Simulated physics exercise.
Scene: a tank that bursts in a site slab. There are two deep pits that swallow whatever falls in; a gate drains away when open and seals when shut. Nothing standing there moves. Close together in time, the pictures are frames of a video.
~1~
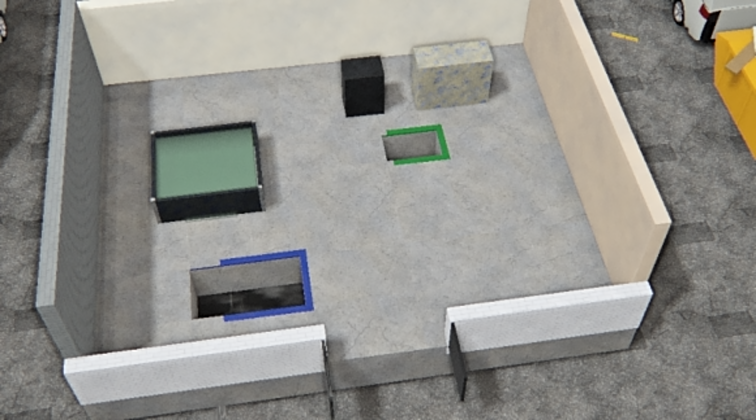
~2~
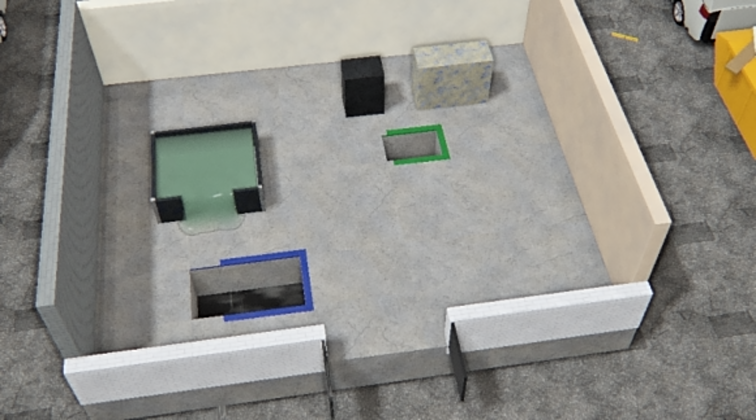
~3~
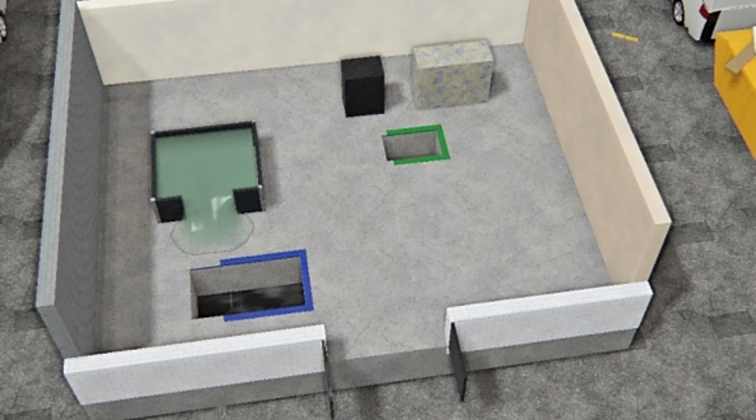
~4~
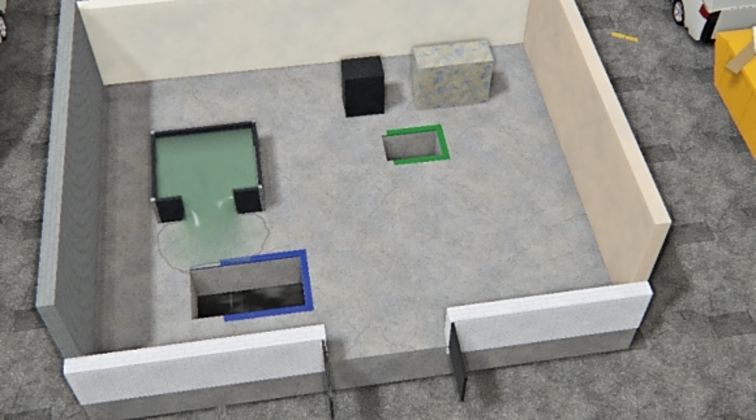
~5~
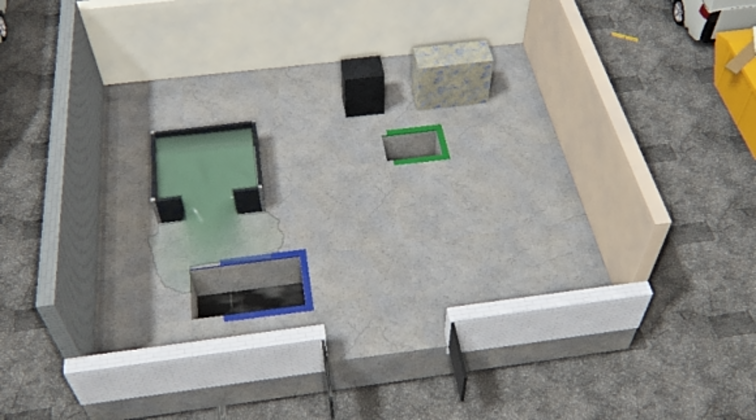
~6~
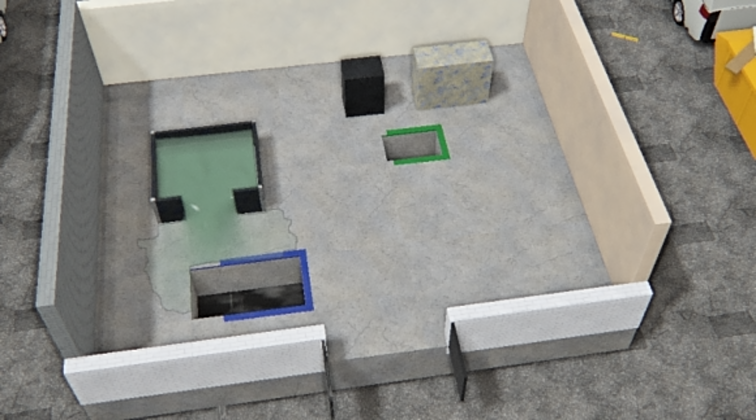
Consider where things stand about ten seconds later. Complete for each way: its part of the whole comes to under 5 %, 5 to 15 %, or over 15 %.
The gate's part comes to under 5 %; the green pit's part comes to under 5 %; the blue pit's part comes to over 15 %.
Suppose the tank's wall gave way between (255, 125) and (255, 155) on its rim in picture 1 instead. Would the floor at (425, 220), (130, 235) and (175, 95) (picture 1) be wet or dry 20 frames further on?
Spot by spot: Soaked through, then unaffected, then unaffected.
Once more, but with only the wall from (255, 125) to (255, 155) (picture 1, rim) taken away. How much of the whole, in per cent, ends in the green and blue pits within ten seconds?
Approximately, green takes 25 % and blue takes 0 %.
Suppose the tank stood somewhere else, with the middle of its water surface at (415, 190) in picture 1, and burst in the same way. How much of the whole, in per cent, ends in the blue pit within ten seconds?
Blue: About 2 %.
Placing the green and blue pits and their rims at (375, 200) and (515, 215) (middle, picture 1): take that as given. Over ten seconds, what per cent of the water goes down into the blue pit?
Share for the blue pit: 10 percent.
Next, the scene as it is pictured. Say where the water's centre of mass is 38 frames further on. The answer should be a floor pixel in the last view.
Close to (208, 238).
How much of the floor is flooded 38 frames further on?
About 20 %.
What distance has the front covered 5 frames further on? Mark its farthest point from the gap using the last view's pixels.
Farthest reach: (142, 372).
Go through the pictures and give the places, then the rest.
In the first frame, the water tank at (206, 163) is whole and still.
In the second frame, water pours out at (210, 208) and has run to (184, 226).
In the third frame, water pours out at (211, 209) and has run to (192, 250).
In the fourth frame, water pours out at (211, 209) and has run to (243, 261).
In the fifth frame, water pours out at (211, 209) and has run to (182, 287).
In the sixth frame, the front is at (175, 306), out from the gap at (211, 208).
A moment on, water covers 10 % of the floor; the gate 0 %, the green pit 0 %, the blue pit 17 %.
Next, water covers 10 % of the floor; the gate 0 %, the green pit 0 %, the blue pit 30 %.
Then, water covers 10 % of the floor; the gate 0 %, the green pit 0 %, the blue pit 42 %.
Later, water covers 20 % of the floor; the gate 0 %, the green pit 0 %, the blue pit 57 %.
In the end, water covers 15 % of the floor; the gate 1 %, the green pit 0 %, the blue pit 68 %.
